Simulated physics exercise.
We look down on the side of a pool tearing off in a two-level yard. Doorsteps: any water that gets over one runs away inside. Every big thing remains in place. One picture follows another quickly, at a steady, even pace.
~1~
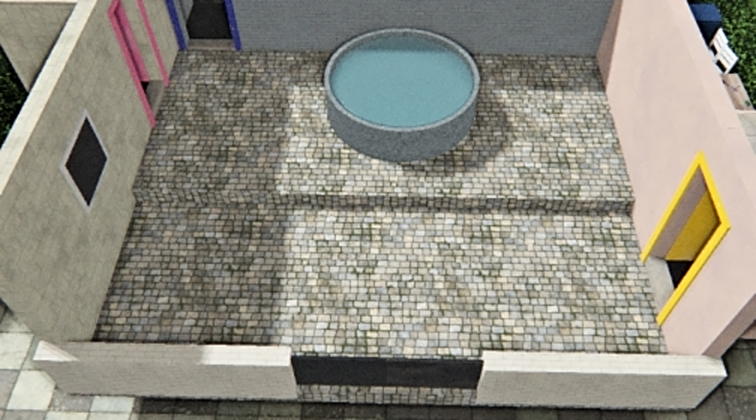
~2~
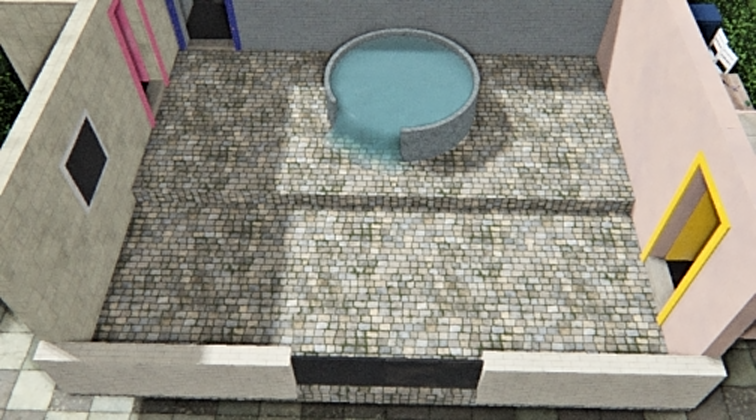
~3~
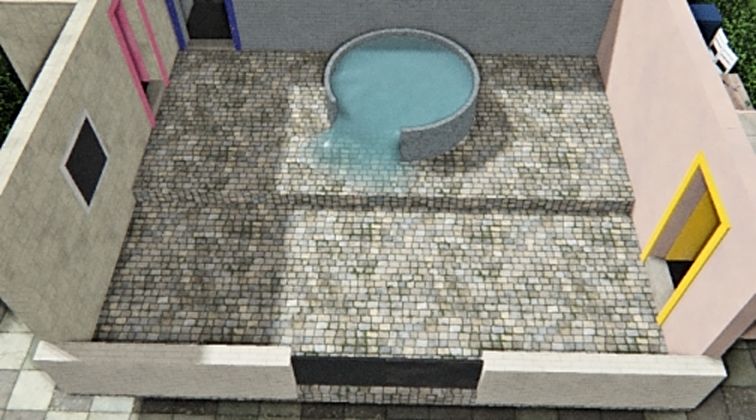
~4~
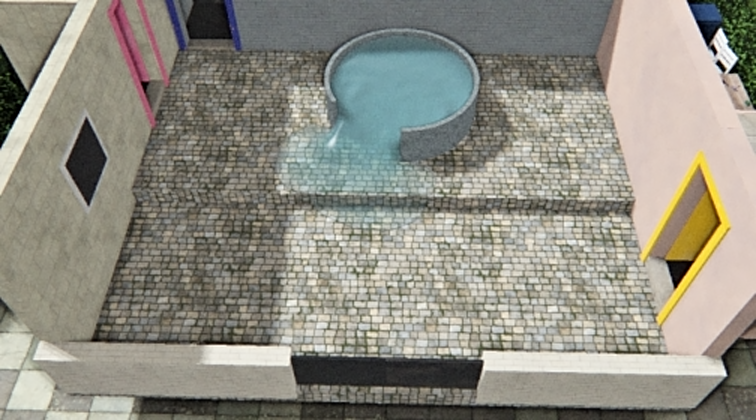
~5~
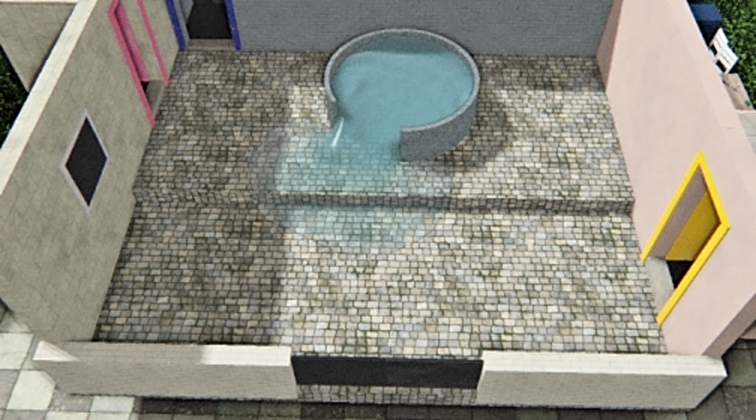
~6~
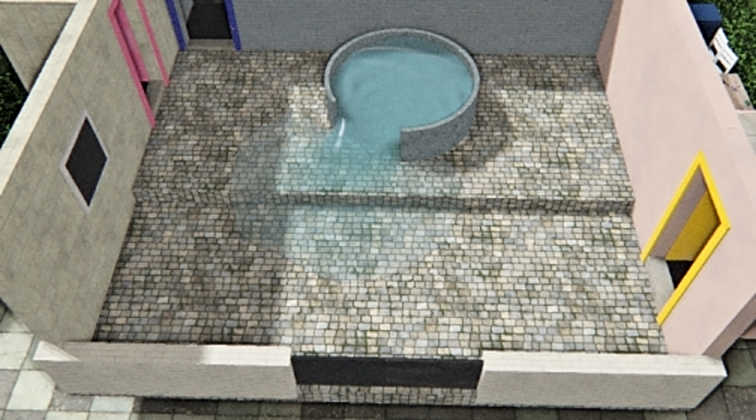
Water pouring through a gap in a round pool's torn side, spreading over cobbles and down a low step in a walled yard.
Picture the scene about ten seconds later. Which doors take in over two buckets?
As I see it, the blue door will respect the limit. The pink door will respect the limit. The yellow door will respect the limit.
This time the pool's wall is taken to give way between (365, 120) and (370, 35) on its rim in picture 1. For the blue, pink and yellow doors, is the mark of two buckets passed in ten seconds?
I reckon the blue door will get past the mark, the pink door will get past the mark, and the yellow door will stay beneath the mark.
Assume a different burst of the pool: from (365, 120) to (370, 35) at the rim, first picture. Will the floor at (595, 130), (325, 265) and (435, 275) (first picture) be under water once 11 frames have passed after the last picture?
Point by point: Unwetted; unwetted; unwetted.
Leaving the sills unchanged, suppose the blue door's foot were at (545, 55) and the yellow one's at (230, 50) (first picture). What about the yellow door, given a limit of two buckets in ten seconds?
Result for yellow: It comes in under it.
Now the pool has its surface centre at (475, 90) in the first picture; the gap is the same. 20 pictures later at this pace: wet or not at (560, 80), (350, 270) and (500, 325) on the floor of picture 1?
Bone-dry, soaked, soaked.
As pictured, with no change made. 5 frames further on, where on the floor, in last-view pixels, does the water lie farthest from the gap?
The wet point farthest out is around (183, 357).
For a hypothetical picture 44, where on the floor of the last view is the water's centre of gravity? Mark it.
It is near (331, 237).
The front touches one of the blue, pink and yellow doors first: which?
That would be the pink one.
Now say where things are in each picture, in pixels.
The first frame shows still water in the pool at (402, 80).
In the second frame, the front is at (404, 166), out from the gap at (363, 142).
In the third frame, water pours out at (364, 144) and has run to (404, 189).
In the fourth frame, water pours out at (364, 144) and has run to (391, 225).
In the fifth frame, the front is at (264, 206), out from the gap at (364, 144).
In the sixth frame, water pours out at (364, 144) and has run to (247, 231).
A moment on, water covers 35 % of the floor; the blue door not reached, the pink door not reached, the yellow door not reached.
Next, water covers 40 % of the floor; the blue door not reached, the pink door not reached, the yellow door not reached.
Then, water covers 45 % of the floor; the blue door not reached, the pink door wet at the sill, nothing in, the yellow door not reached.
Later, water covers 55 % of the floor; the blue door not reached, the pink door wet at the sill, nothing in, the yellow door wet at the sill, nothing in.
In the end, water covers 55 % of the floor; the blue door wet at the sill, nothing in, the pink door wet at the sill, nothing in, the yellow door under two buckets in.
